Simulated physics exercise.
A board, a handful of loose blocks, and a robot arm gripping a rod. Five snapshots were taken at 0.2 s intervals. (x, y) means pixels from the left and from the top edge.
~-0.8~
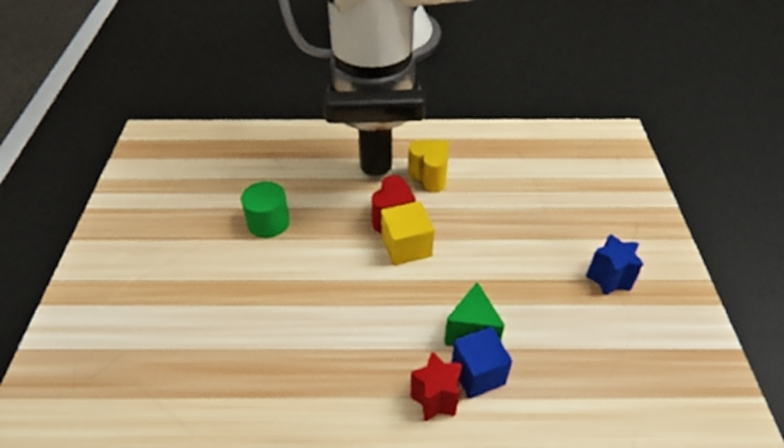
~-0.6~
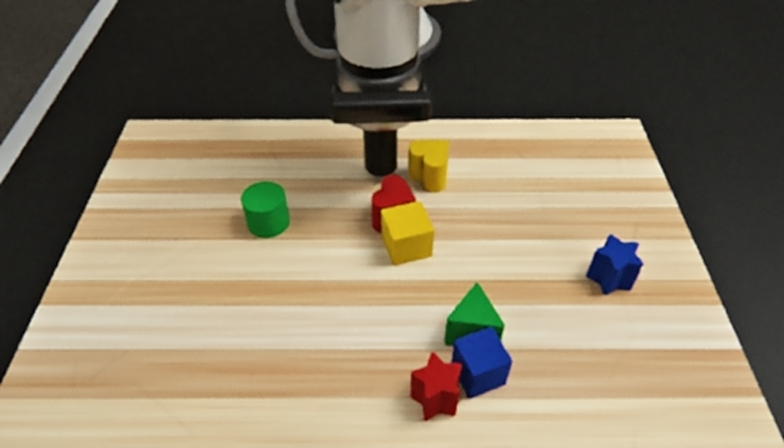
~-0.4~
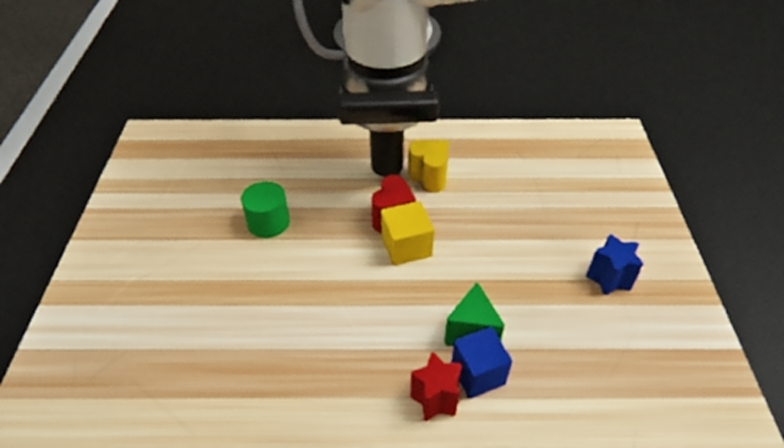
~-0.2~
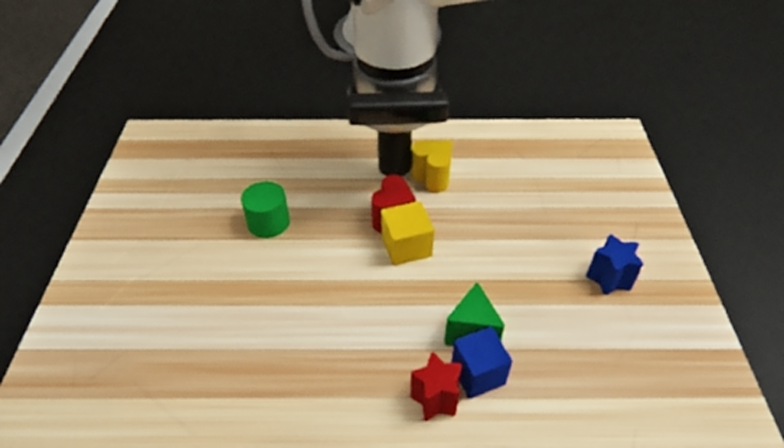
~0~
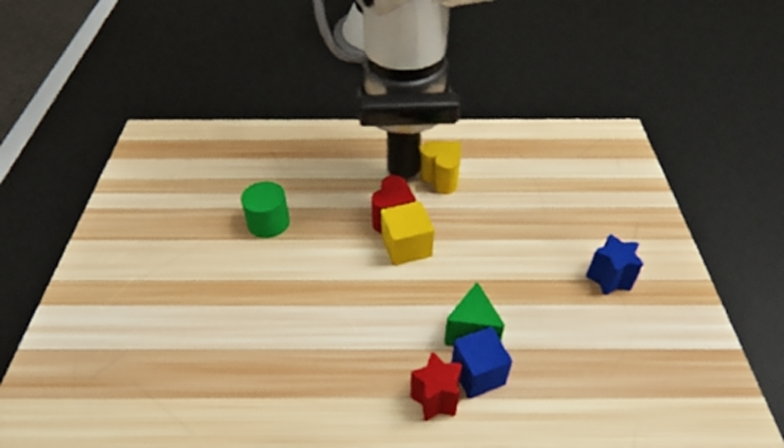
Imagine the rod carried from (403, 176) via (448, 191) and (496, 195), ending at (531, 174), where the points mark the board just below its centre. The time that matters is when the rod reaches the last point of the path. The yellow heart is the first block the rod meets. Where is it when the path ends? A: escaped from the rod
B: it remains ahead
That would be B.
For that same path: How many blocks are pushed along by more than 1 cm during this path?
It should be one, as far as I can tell.
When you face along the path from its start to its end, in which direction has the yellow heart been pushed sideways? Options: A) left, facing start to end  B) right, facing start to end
I choose A.
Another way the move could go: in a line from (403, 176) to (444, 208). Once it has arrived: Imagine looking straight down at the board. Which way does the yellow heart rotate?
From the top: Counterclockwise.
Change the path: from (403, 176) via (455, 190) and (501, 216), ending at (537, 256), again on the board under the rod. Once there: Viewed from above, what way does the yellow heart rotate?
Prediction: Counterclockwise.
On the path given first. One third of the way, rod at (449, 183); yellow heart at (490, 158), turned 35° anticlockwise.
Two thirds of the way, rod at (499, 187); yellow heart at (529, 150), turned 85° anticlockwise.
At the end, rod at (533, 166); red heart not moved; yellow heart at (555, 128), turned 105° anticlockwise.
